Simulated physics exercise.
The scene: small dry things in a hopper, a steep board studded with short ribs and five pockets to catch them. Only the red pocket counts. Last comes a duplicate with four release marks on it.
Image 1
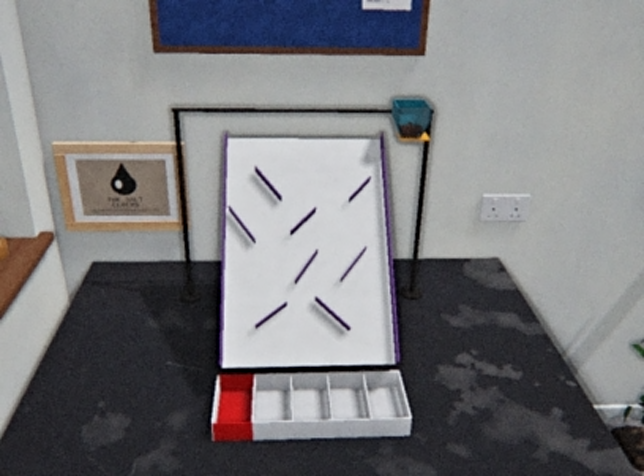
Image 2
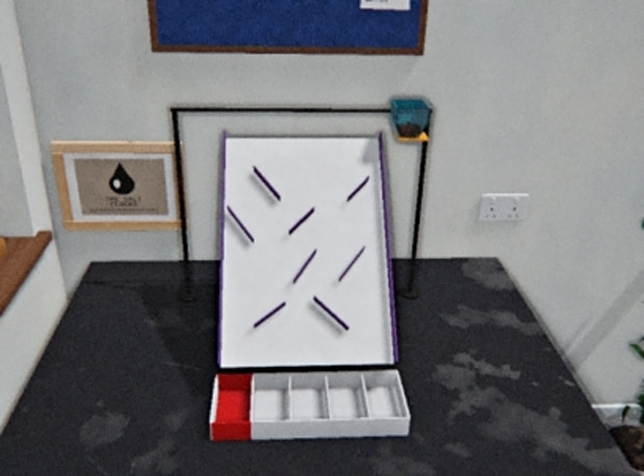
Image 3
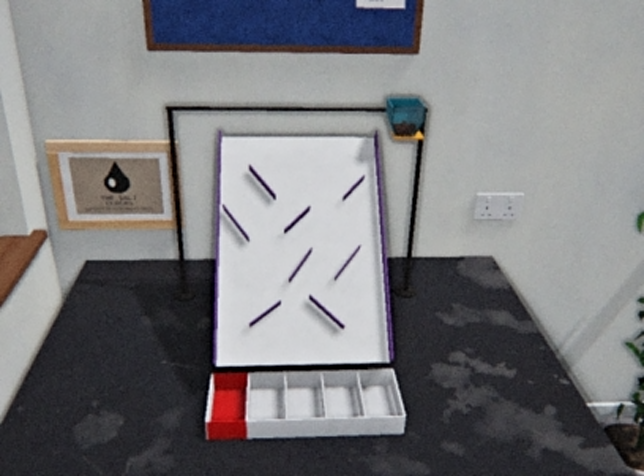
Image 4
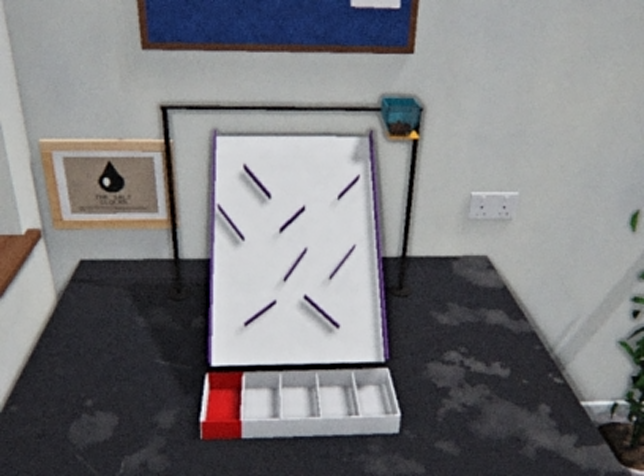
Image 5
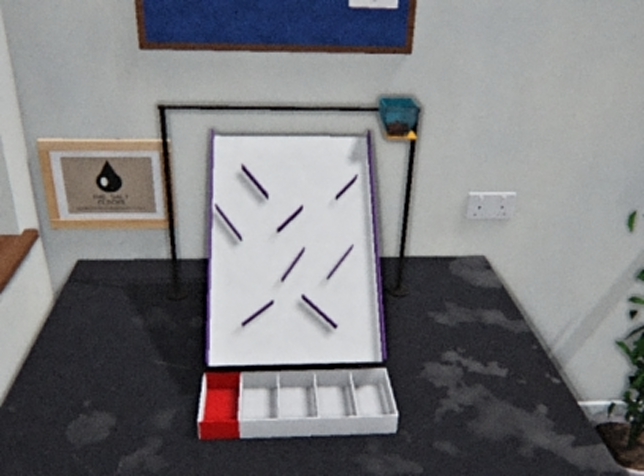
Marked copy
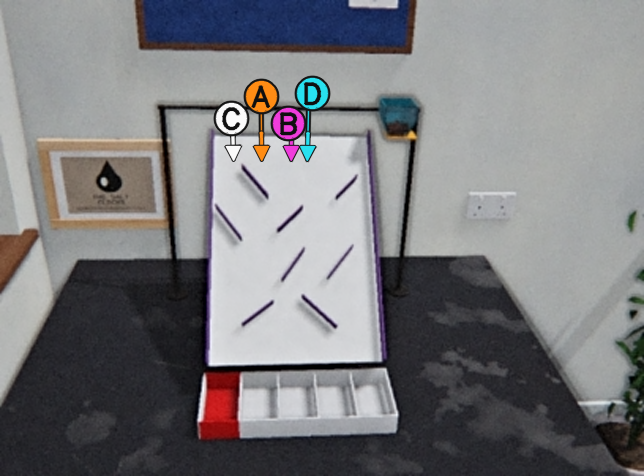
White ribbed board standing above a tray with one red pocket, hopper at upper right, nothing moving as the view drifts slightly.
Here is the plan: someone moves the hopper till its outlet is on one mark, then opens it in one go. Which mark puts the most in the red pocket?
Mark A does it best.
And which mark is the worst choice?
It is D.
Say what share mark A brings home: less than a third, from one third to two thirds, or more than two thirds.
It is more than two thirds.
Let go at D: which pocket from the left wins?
It is the fifth one.
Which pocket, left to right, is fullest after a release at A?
It is the first one.
On the marked copy, mark A meets the board at (261, 155); mark B meets the board at (291, 155); mark C meets the board at (233, 155); mark D meets the board at (307, 155).
Choosing A, nearly all in the red pocket.
Choosing B, most in the red pocket, about a quarter in other pockets.
Choosing C, about half in the red pocket, about a third in other pockets, a small part held on the board, a stray few outside the box.
Choosing D, about a third in the red pocket, about two thirds in other pockets, a stray few outside the box.
